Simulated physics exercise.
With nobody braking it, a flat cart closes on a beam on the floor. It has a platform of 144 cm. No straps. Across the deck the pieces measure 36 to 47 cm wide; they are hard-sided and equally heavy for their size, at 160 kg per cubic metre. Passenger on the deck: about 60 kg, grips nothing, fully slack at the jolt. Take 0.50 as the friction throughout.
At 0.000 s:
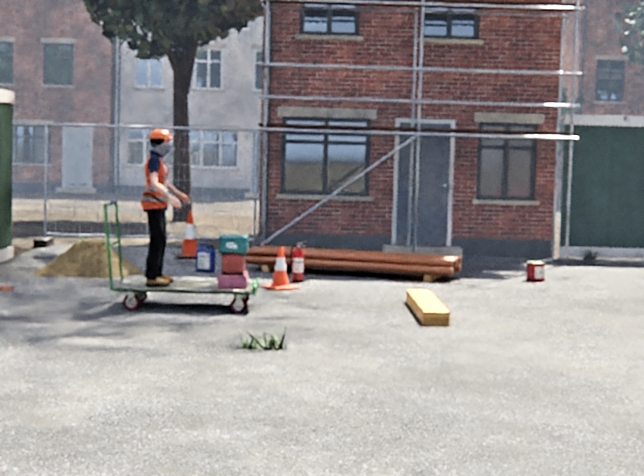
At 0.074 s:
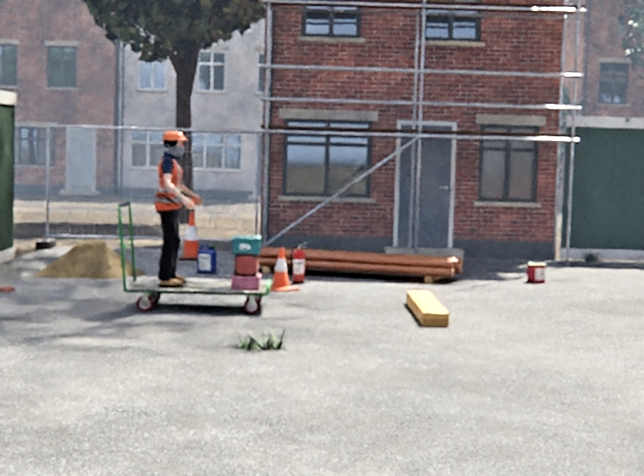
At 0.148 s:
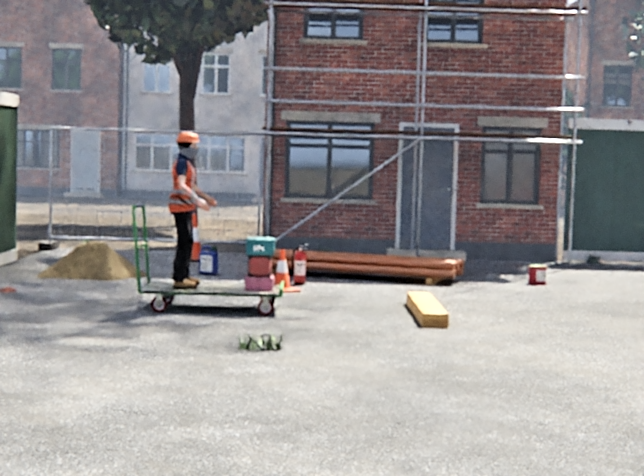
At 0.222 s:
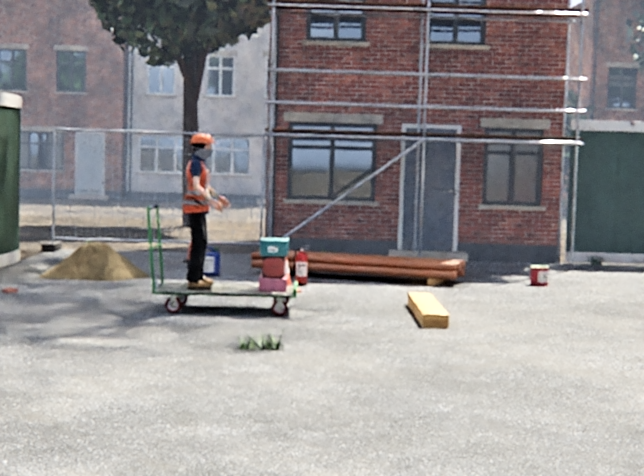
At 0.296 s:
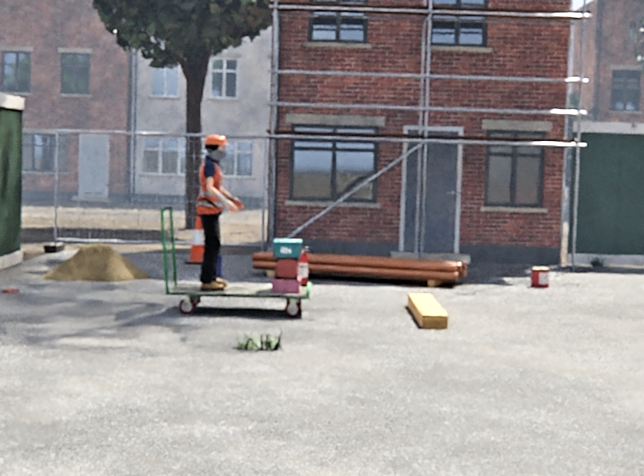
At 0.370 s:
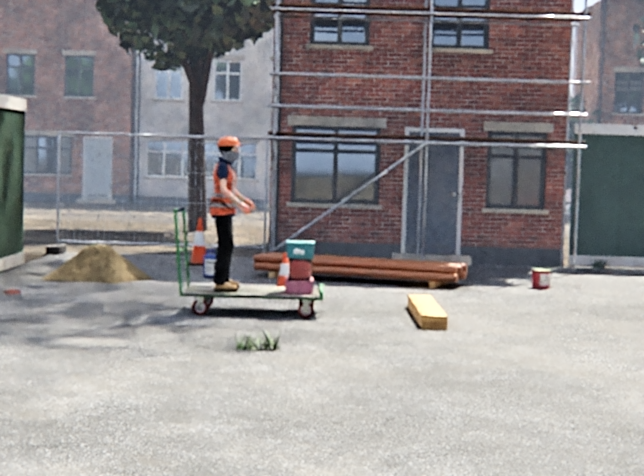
A paved yard beside a brick building wrapped in scaffolding is seen from a distance at a slightly raised angle. A worker in an orange helmet and vest stands on a green-handled flat cart with teal and reddish-pink boxes, while a sand pile, traffic cones, stacked pipes and a yellow beam lie around. The cart rolls steadily rightward, carrying the worker, forearms held forward, as the view shifts very slightly.
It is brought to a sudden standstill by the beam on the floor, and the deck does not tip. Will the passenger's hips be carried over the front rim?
It clears the edge.
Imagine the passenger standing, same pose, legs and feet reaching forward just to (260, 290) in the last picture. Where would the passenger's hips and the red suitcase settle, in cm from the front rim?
Result: Hips 50 cm beyond the rim; red 50 cm beyond it.
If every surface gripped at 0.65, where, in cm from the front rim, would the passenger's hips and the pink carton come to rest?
You'd see the hips 10 past and the pink piece 20 behind.
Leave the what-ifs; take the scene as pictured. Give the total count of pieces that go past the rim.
The number of pieces is 2.
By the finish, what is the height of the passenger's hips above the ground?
The hips come to rest around 30 centimetres up.
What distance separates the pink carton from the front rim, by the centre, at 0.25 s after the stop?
Roughly 20 cm short of the front rim.
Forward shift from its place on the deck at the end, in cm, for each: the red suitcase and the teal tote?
I'd put the red one at around 80 cm and the teal one at around 105 cm.
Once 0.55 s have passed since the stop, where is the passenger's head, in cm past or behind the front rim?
At that moment it sits around 20 cm past the rim.
After 0.94 s the deck stops.
After 1.49 s the passenger's hips are 14 cm behind the rim, near (411, 265) in the last picture's view.
After 1.94 s the passenger's hips are 20 cm past the rim, near (442, 282) in the last picture's view.
When all is still (3.6 s), past the rim, red suitcase, teal tote and the passenger's hips; behind it, pink carton.
